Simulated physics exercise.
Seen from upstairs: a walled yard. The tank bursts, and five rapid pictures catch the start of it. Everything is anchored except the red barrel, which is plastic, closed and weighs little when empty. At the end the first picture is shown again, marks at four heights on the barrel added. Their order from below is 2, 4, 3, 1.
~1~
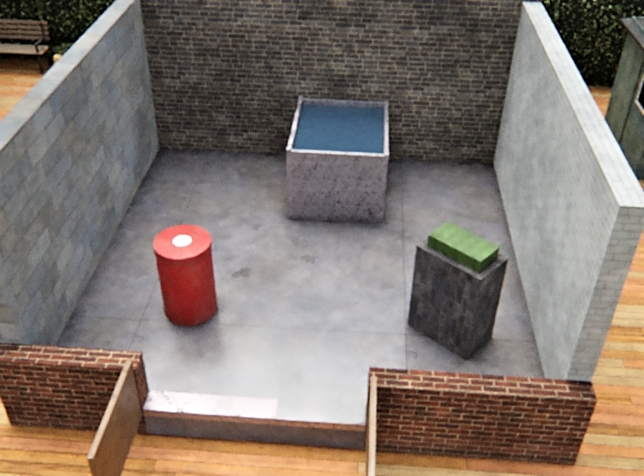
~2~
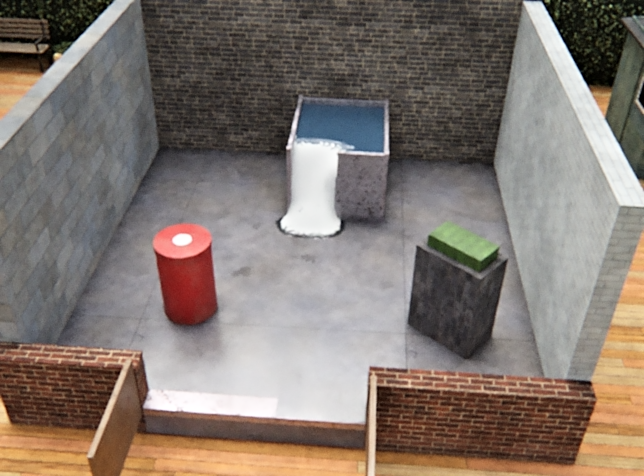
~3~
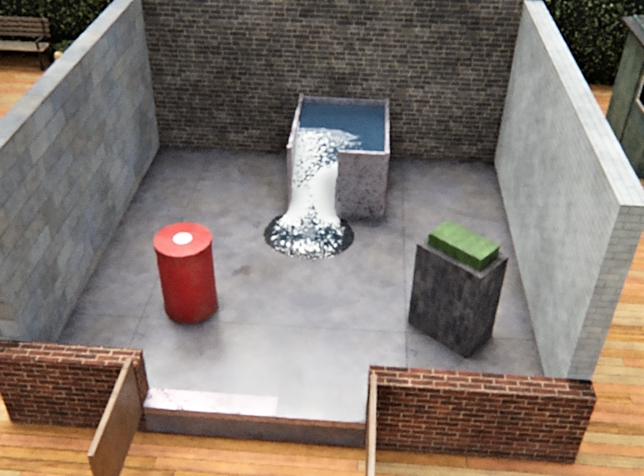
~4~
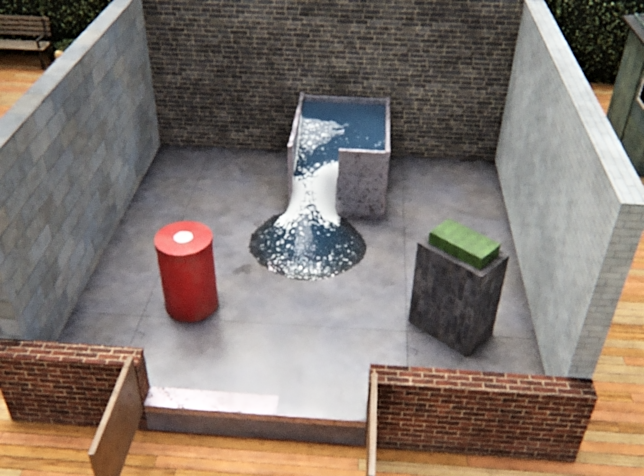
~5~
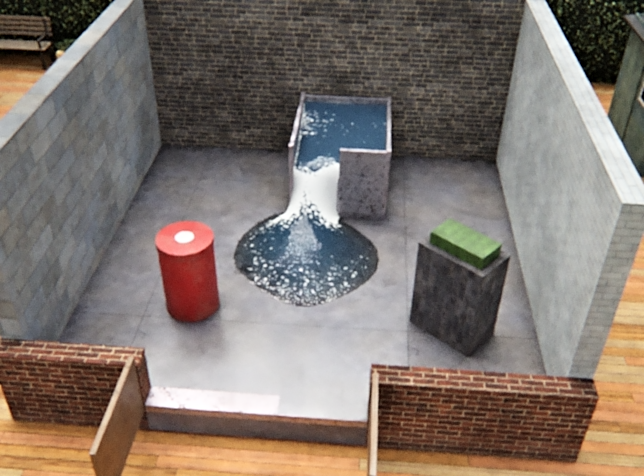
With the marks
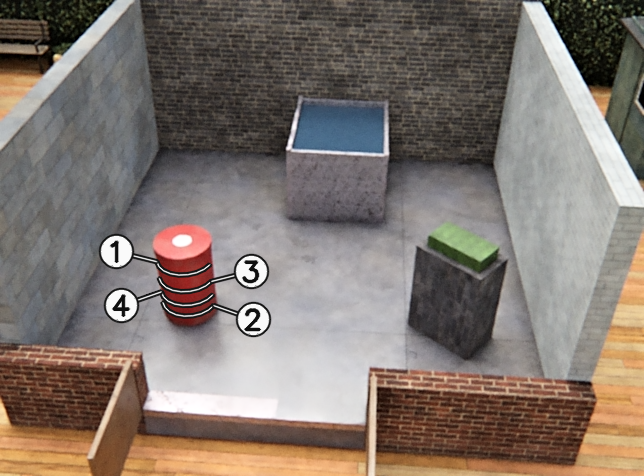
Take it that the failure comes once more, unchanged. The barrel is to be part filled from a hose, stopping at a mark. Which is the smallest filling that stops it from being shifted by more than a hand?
Go for 4.
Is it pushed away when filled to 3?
No, not at all.
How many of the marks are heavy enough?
Three of them.
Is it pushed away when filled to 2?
Yes.
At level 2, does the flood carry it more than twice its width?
No.
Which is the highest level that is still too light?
Here it is level 2.
In white, 1 at (178, 275); 2 at (184, 316); 3 at (181, 291); 4 at (182, 305); from the bottom up 2, 4, 3, 1.
Choosing 1, it does not move.
Choosing 2, it is pushed about its own width away.
Choosing 3, it does not move.
Choosing 4, it does not move.
